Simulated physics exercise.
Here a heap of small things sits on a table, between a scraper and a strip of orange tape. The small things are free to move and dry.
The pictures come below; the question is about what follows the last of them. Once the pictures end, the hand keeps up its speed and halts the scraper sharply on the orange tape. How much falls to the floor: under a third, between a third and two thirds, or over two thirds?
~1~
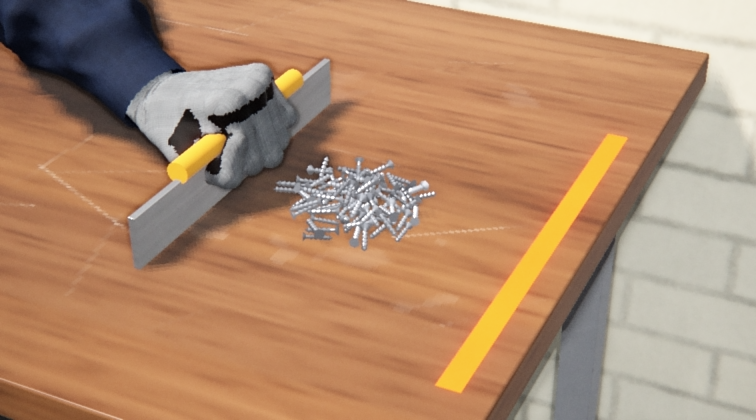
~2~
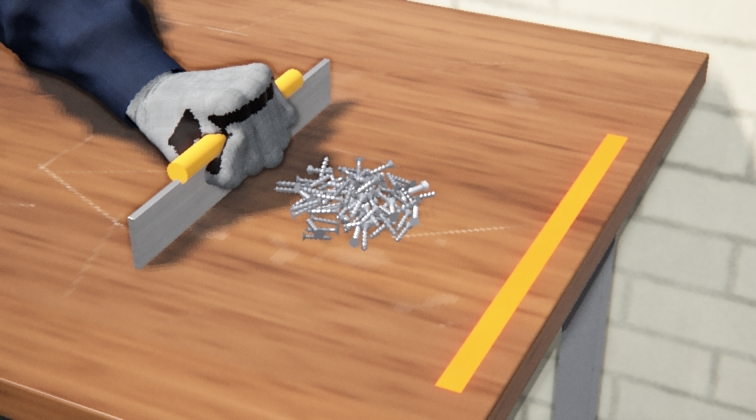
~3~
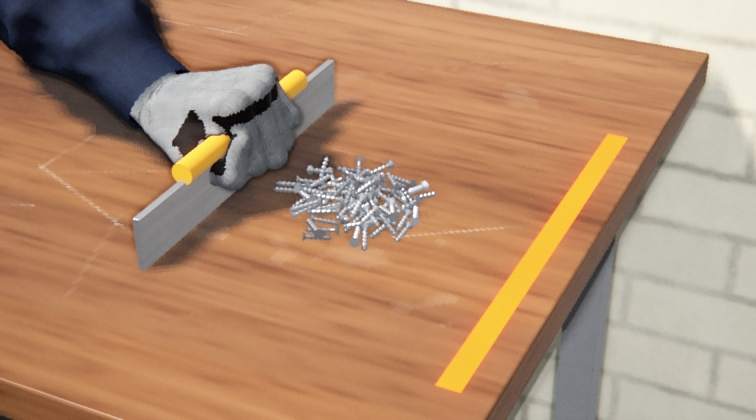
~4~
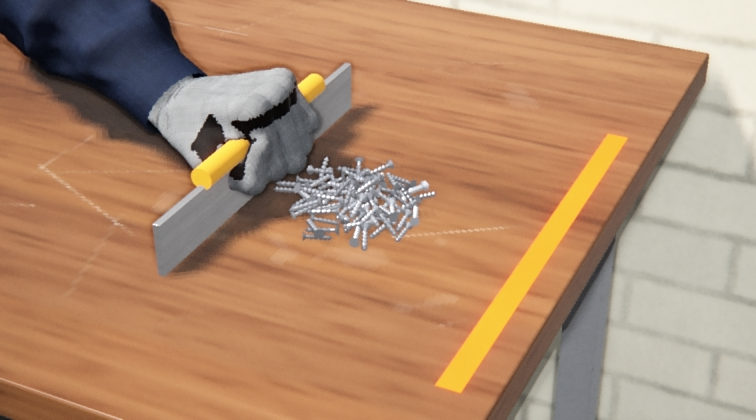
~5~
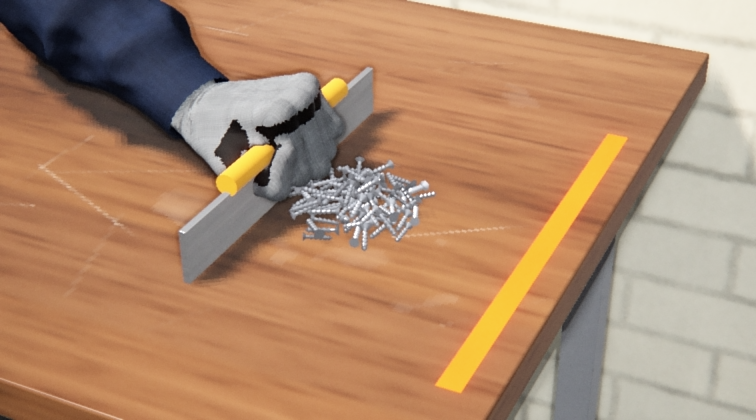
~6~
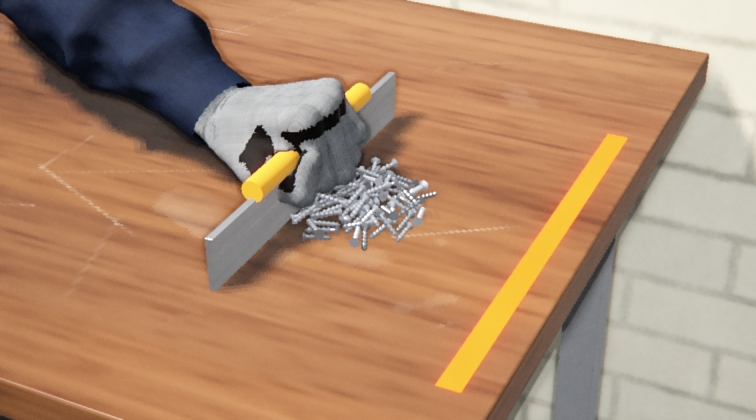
Onto the floor goes in excess of two thirds.
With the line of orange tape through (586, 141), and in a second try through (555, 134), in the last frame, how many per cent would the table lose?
The shares are 40 and 10 percent, in that order.
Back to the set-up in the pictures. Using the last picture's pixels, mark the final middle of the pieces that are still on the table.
Centre at close to (558, 270) in the last picture.
Shortly afterwards, scraper still moving, near (433, 174); heap all on the table, its front near (522, 231).
Next, scraper stopped at the orange tape; heap near two thirds over the edge.
Some moments later, scraper stopped at the orange tape; heap the bulk over the edge.
In the end, scraper stopped at the orange tape; heap the bulk over the edge.
